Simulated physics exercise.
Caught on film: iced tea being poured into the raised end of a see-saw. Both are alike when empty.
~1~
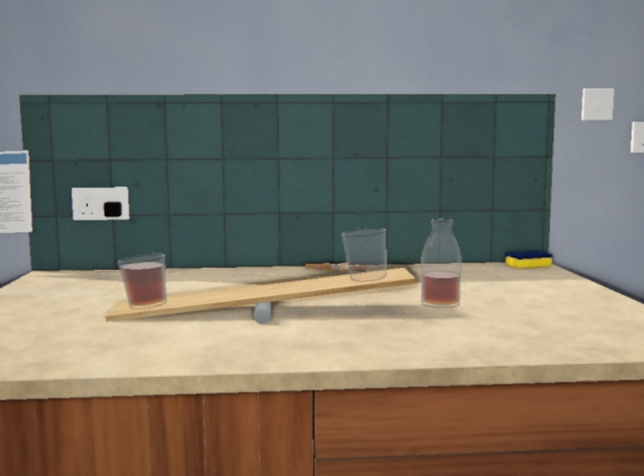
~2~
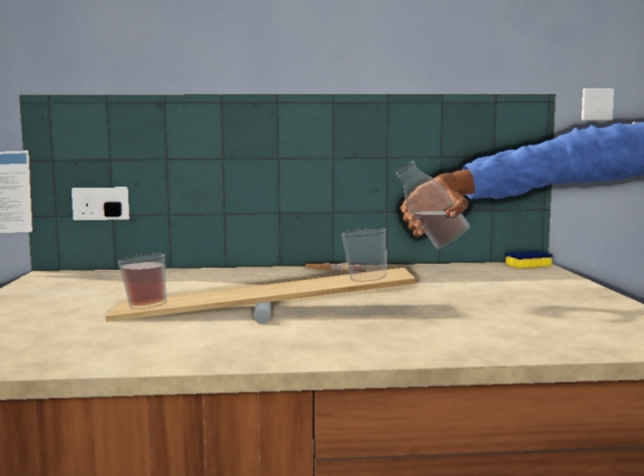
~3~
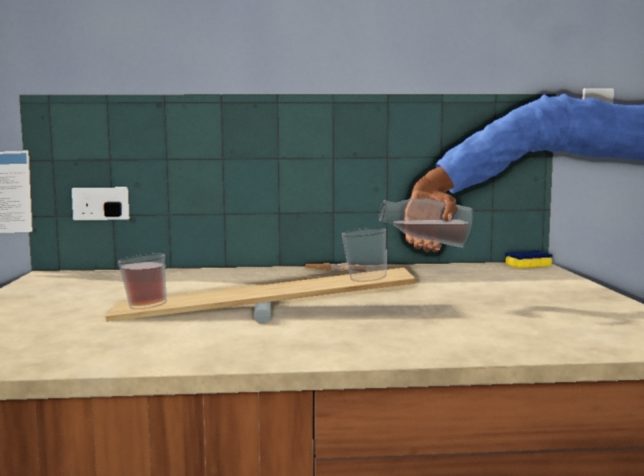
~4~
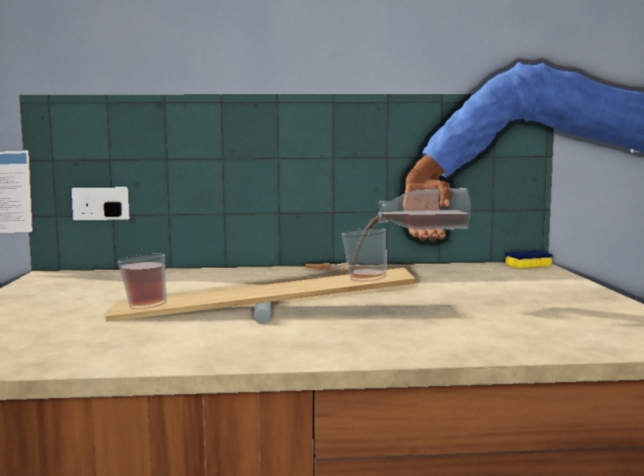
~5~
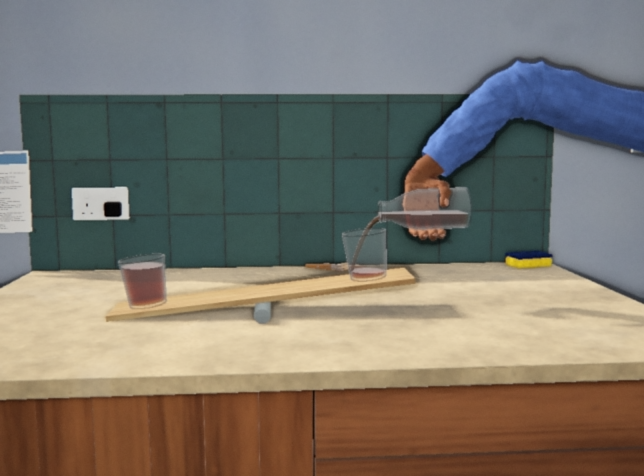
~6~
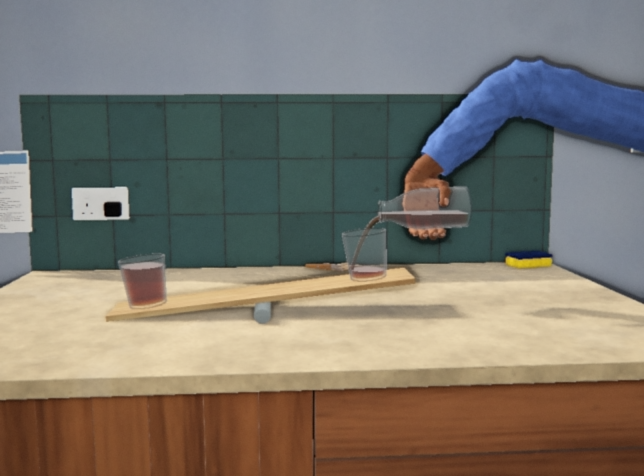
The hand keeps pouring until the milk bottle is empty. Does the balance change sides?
It keeps its lean.
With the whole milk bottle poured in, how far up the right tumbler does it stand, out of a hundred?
Some 65 per cent.
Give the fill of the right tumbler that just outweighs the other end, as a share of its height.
Some 85 per cent.
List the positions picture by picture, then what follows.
In the first picture, before the pour; milk bottle (442, 261) about a third full; right tumbler (366, 253) empty, raised; left tumbler (145, 280) about three quarters full, on the low side.
In the second picture, the milk bottle is on its way; round bar (262, 315); right tumbler (366, 253) empty.
In the third picture, the iced tea nears the lip; milk bottle (423, 219) tipped 80° with all of its load; right tumbler (366, 253) empty.
In the fourth picture, pouring; round bar (262, 315); right tumbler nearly empty, surface at (368, 272); left tumbler about three quarters full, surface at (142, 266).
In the fifth picture, pouring; milk bottle (421, 210) tipped 90° with nearly all of its load; right tumbler (366, 253) nearly empty.
In the sixth picture, pouring; round bar (262, 315); right tumbler nearly empty, surface at (368, 269); left tumbler about three quarters full, surface at (142, 266).
A moment on, the right tumbler is about a third full; the shelf board leans as before.
Further on, the right tumbler is about two thirds full; the shelf board leans as before.
When it is over, the right tumbler is about two thirds full; the shelf board leans as before.
